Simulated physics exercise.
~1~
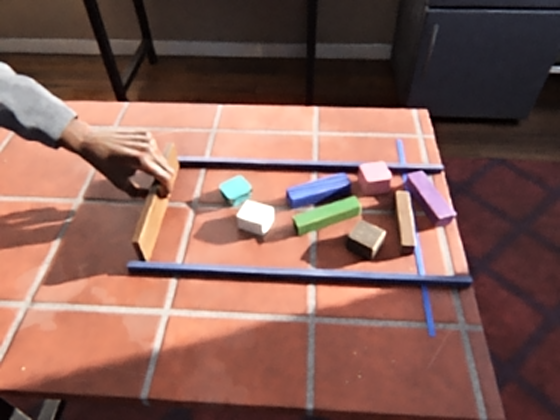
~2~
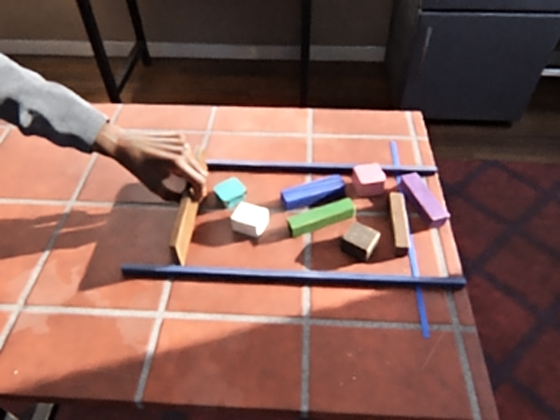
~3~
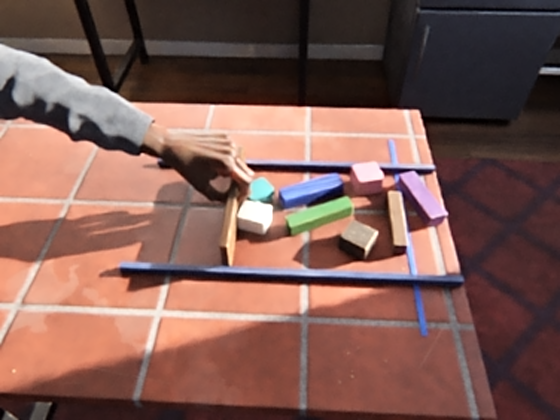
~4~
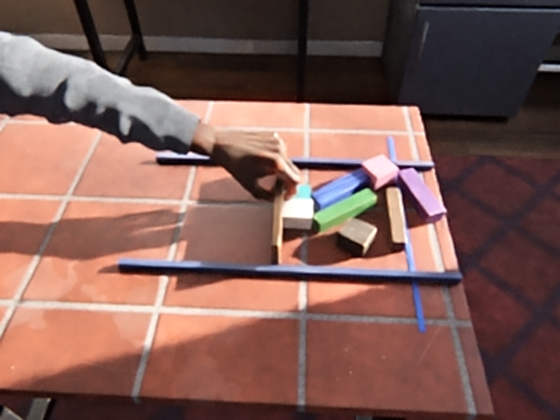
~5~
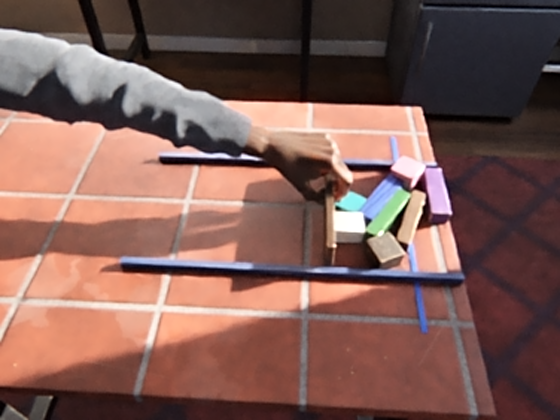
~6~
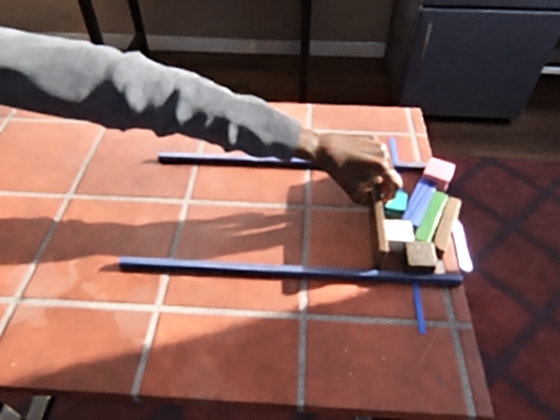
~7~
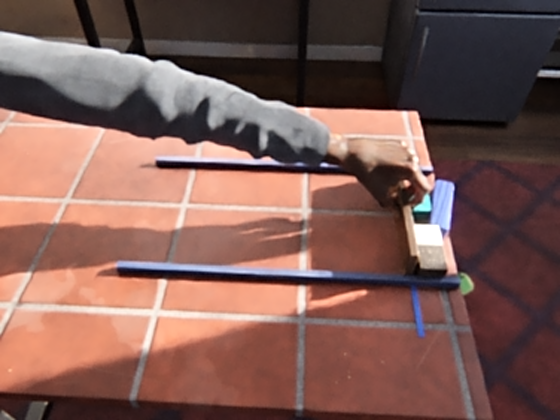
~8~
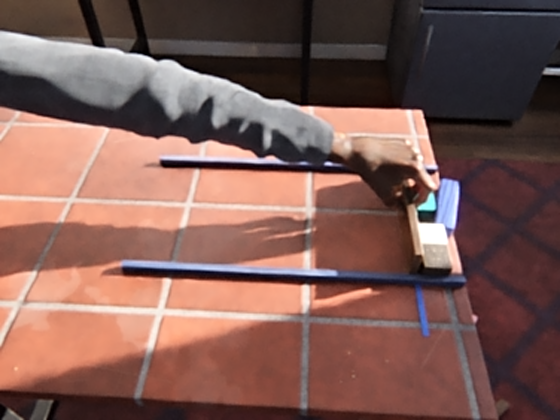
At first, a hand holds a wooden board upright at the left of a tiled table, with scattered colourful sticks and blocks lying between two blue rails. The hand slides the board right, and it gathers the turquoise and white blocks. Next the pieces bunch together, pressing the blue and green bars toward the brown stick, pink block and purple bar near the edge. The crowded group is pushed over the tape, and several pieces go off the right side, the green bar tipping down. Finally the board stops near the tape, with turquoise, white, blue and brownish pieces still at the edge.
